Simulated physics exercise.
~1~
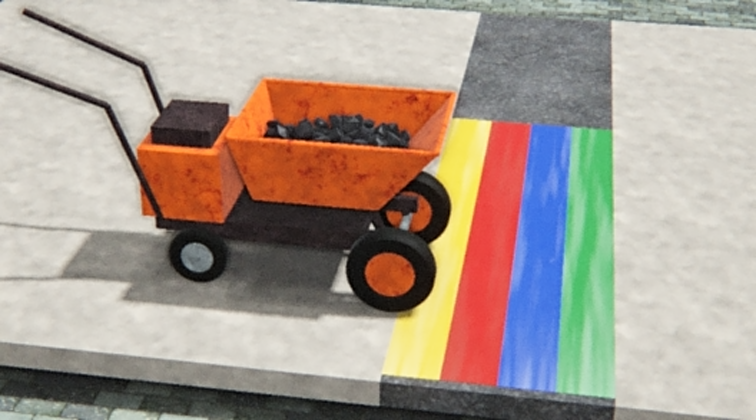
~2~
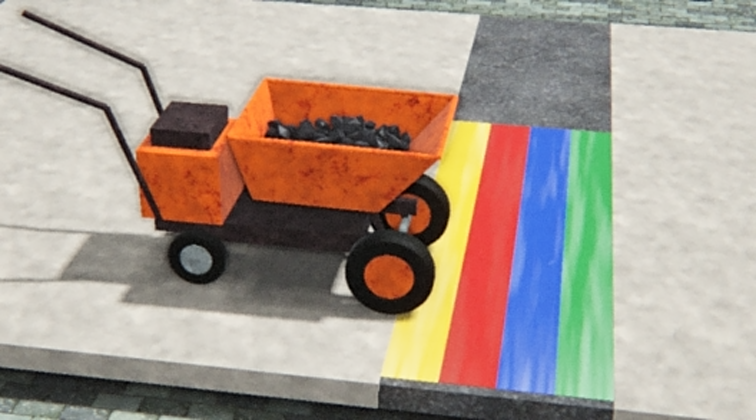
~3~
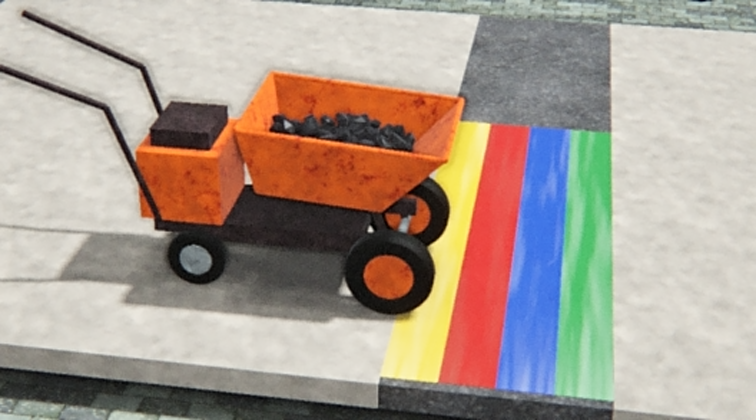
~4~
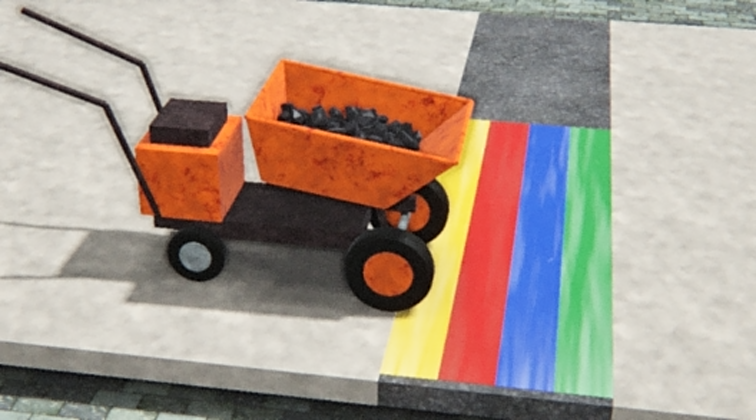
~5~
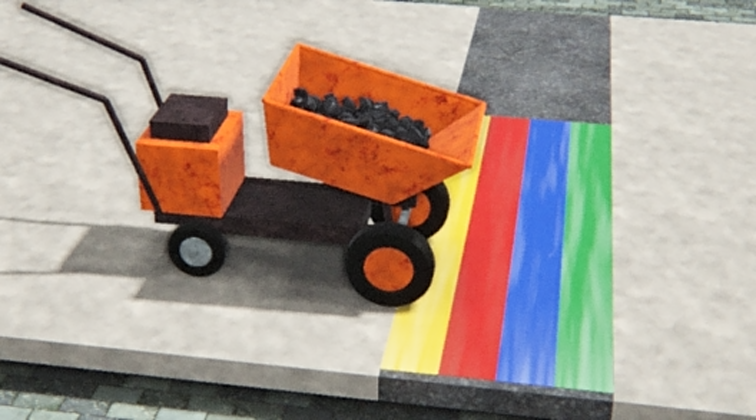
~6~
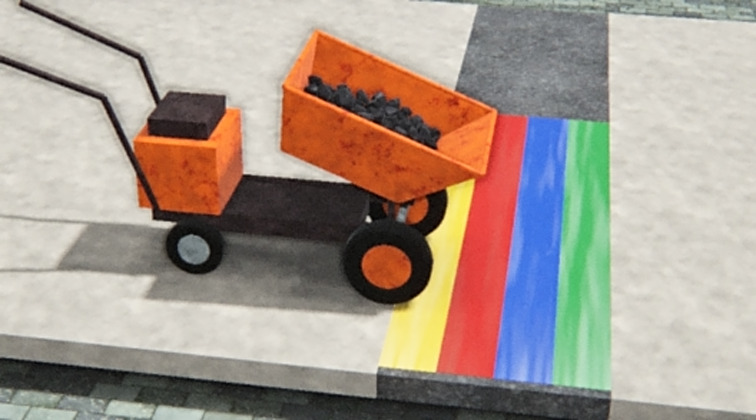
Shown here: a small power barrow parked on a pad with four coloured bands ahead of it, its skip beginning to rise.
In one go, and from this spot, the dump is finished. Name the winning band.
The green band.
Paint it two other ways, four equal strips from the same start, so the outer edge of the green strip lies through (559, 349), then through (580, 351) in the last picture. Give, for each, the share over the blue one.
First case 0 per cent, second case 0 per cent.
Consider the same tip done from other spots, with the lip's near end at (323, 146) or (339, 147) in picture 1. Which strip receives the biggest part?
One by one: That red strip and the red strip.
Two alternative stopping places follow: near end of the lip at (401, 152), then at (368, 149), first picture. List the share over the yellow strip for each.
First try: Some 0 %; second try: 0 %.
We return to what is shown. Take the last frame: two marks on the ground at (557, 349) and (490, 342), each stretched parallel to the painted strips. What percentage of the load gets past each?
Result, first then second: 60 %, 80 %.
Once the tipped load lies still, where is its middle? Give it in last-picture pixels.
Once nothing moves, the middle sits near (583, 278).
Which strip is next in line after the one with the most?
Runner-up - the blue one.
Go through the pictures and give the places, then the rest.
The first picture shows lip of the skip at (437, 155), level; top of the load at (334, 137), lumps of coal; yellow strip at (419, 338); red strip at (474, 344); blue strip at (530, 349); green strip at (587, 355).
The second picture shows lip of the skip at (439, 158), tipped barely; top of the load at (335, 138).
The third picture shows lip of the skip at (445, 161), tipped barely; top of the load at (325, 138).
The fourth picture shows lip of the skip at (456, 164), tipped a little; top of the load at (328, 131).
The fifth picture shows lip of the skip at (470, 167), tipped clearly; top of the load at (320, 118).
The sixth picture shows lip of the skip at (482, 175), tipped clearly; top of the load at (333, 108); yellow strip at (416, 330); red strip at (471, 336); blue strip at (526, 342); green strip at (583, 347).
Soon, skip tipped steeply; all in the skip.
A while on, skip tipped right over; about half in the skip; a small part over the blue strip; about a quarter over the green strip; a stray few off the paint.
Towards the end, skip tipped right over; about a quarter in the skip; about a quarter over the blue strip; about half over the green strip; a small part off the paint.
Finally, skip tipped right over; about a quarter in the skip; none over the yellow strip; none over the red strip; about a quarter over the blue strip; about half over the green strip; a small part off the paint.
